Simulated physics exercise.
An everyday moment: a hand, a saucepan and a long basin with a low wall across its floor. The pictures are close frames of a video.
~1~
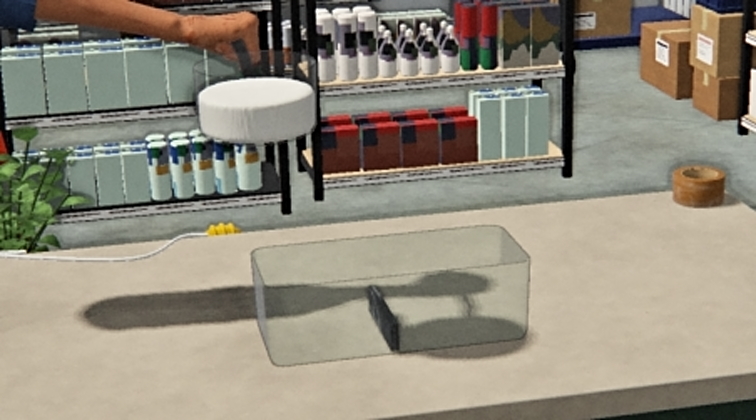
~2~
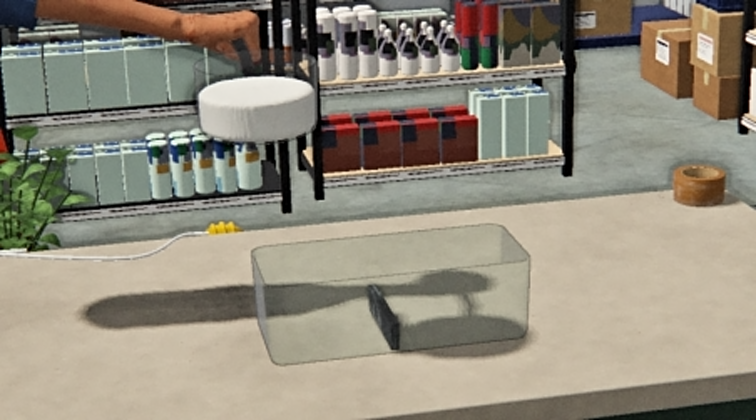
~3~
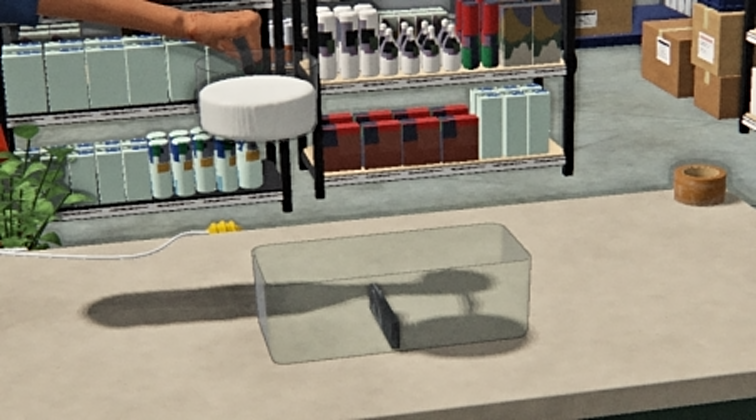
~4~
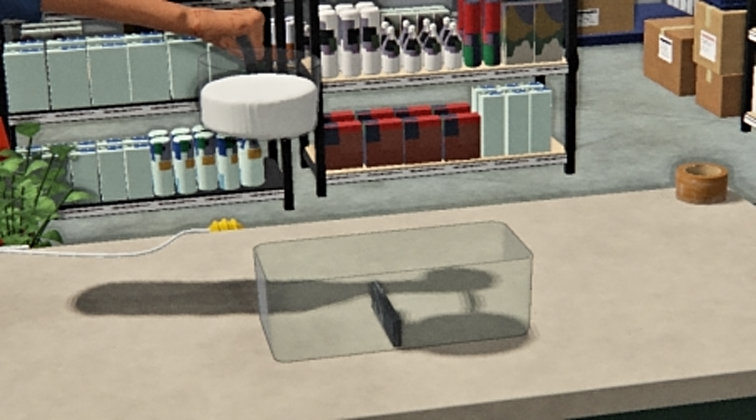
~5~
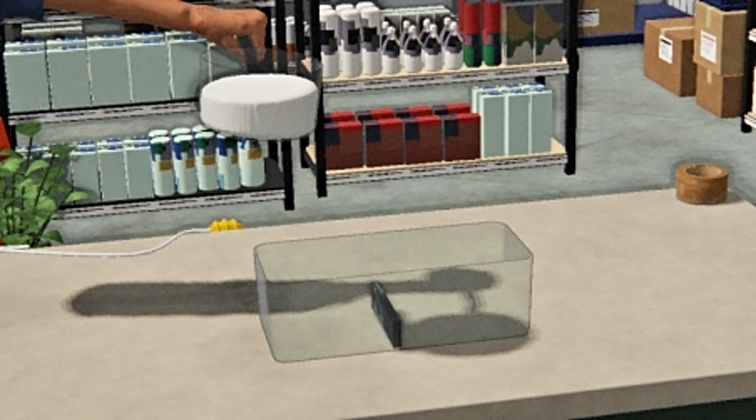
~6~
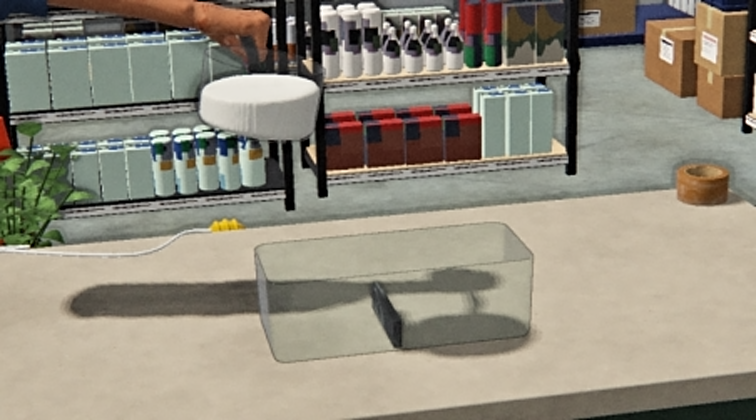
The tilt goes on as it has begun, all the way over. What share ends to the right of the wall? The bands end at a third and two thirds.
In the end between a third and two thirds is right of the wall.
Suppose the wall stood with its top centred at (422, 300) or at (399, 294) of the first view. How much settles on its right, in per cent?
About 5 and 20 per cent.
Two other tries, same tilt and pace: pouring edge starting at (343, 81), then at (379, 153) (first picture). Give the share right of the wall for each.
The first gives 75 %, the second 95 %.
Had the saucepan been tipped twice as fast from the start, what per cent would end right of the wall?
Some 35 per cent.
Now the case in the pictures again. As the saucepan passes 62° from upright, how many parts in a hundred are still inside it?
About 75 per cent.
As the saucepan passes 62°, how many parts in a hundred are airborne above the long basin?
Some 25 per cent.
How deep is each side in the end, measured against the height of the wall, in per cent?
Near 40 on the left, 40 on the right.
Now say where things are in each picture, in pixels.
The first picture shows tilt 0°; pouring edge (314, 61); surface from (198, 95) to (312, 86); the long basin's rim runs from (257, 270) to (516, 243); the wall's top is at (383, 305).
The second picture shows tilt 0°; pouring edge (315, 61); surface from (198, 94) to (313, 85).
The third picture shows tilt 2°; pouring edge (316, 61); surface from (199, 93) to (314, 85).
The fourth picture shows tilt 4°; pouring edge (319, 61); surface from (201, 91) to (315, 83).
The fifth picture shows tilt 8°; pouring edge (321, 65); surface from (202, 92) to (317, 83).
The sixth picture shows tilt 12°; pouring edge (324, 70); surface from (202, 91) to (318, 84).
A moment on, the saucepan is tipped part way and 77 per cent is still to pour, 0 is left of the wall and 0 right of it.
Next, the saucepan is tipped on its side and 21 per cent is still to pour, 11 is left of the wall and 44 right of it.
Then the saucepan is tipped right over and 2 per cent is still to pour, 41 is left of the wall and 51 right of it.
Later the saucepan is tipped right over and 0 per cent is still to pour, 46 is left of the wall and 52 right of it.
Finally, 46 per cent lies left of the wall, 52 right of it and 2 outside.
